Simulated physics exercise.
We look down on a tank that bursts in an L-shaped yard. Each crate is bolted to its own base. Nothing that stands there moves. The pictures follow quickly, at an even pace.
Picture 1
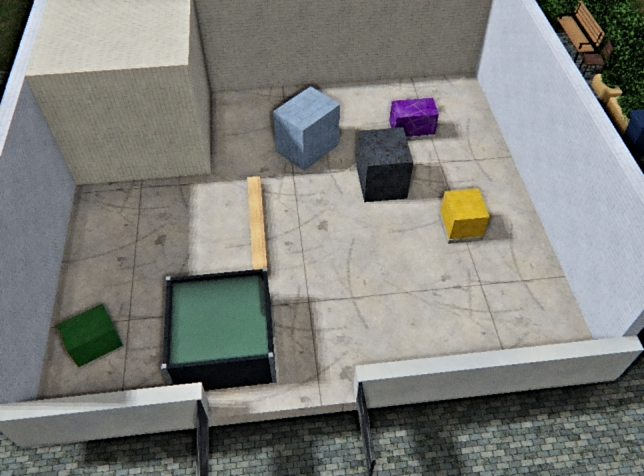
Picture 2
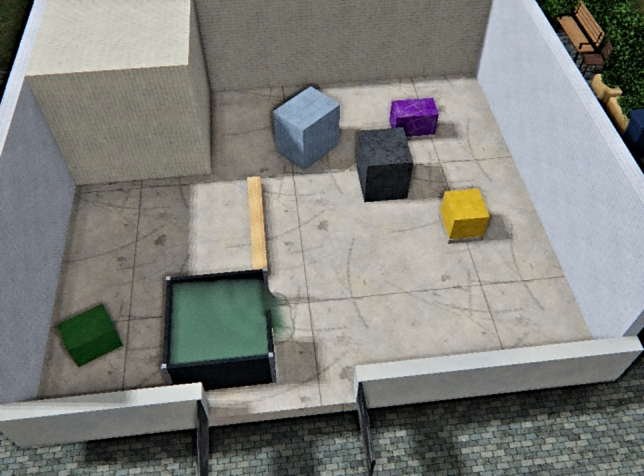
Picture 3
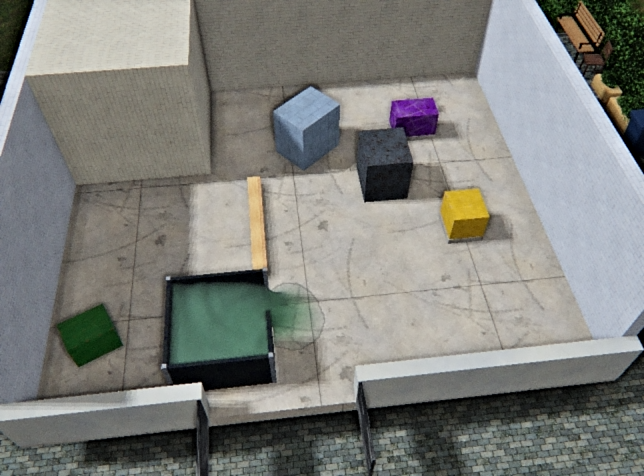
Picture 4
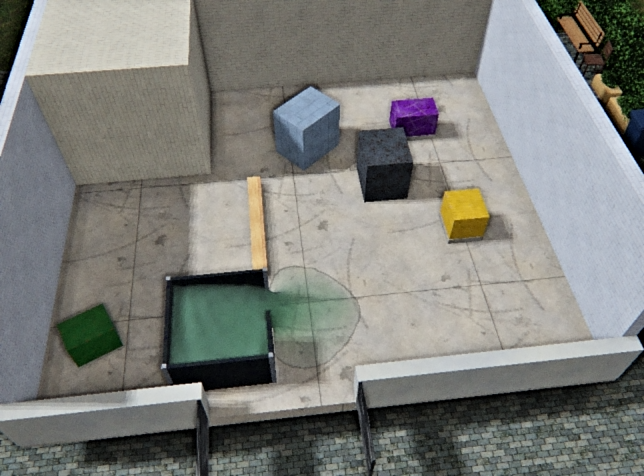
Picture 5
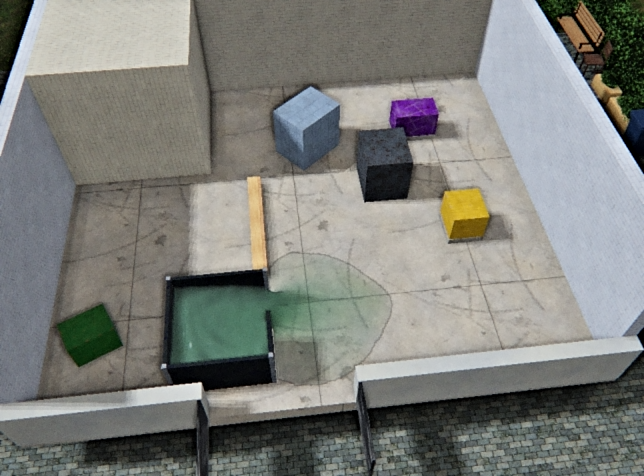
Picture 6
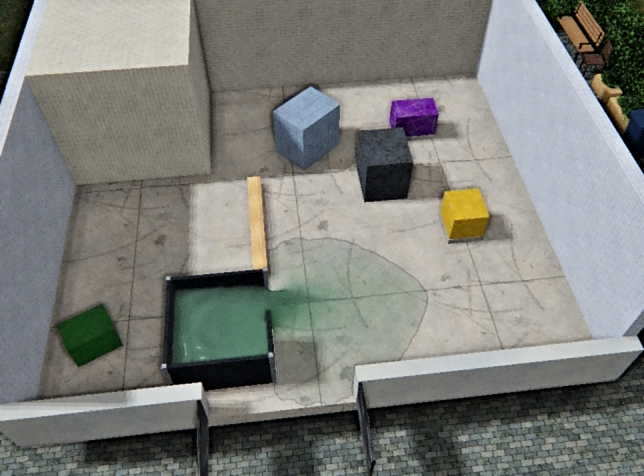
In a walled yard scattered with coloured blocks, a dark-rimmed tank of green water sits whole and still near the front. Water then bursts from its right side, pours onto the pale floor and fans out steadily rightward into a wide, thin, rounded puddle, while the blocks stay put.
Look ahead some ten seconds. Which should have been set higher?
The yellow crate gets wet; the purple crate stays dry; the green crate stays dry.
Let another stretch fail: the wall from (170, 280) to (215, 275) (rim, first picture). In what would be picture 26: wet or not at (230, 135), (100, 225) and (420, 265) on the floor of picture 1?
In that order: Flooded, under water, free of water.
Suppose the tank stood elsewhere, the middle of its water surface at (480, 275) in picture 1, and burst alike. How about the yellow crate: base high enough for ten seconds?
The yellow crate stays dry.
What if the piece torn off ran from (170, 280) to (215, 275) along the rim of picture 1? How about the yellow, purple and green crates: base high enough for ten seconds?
My reading: Yellow escapes it; purple remains dry; green is topped.
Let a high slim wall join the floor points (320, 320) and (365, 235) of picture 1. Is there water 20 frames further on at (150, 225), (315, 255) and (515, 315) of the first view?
In turn: Not flooded, wet, wet.
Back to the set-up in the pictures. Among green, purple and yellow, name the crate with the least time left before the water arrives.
It is the yellow-painted one.
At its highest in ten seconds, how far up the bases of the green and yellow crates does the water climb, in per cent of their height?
About 0 and 150 per cent.
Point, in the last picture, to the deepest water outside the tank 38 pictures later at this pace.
Roughly at (455, 354).
A moment on, water covers 25 % of the floor; the yellow crate water round its plinth, the purple crate not reached, the green crate not reached.
Next, water covers 35 % of the floor; the yellow crate water round its plinth, the purple crate not reached, the green crate not reached.
Then, water covers 40 % of the floor; the yellow crate water round its plinth, the purple crate water round its plinth, the green crate not reached.
Later, water covers 50 % of the floor; the yellow crate water round its plinth, the purple crate water round its plinth, the green crate not reached.
In the end, water covers 65 % of the floor; the yellow crate was topped, the purple crate stayed above the water, the green crate stayed above the water.
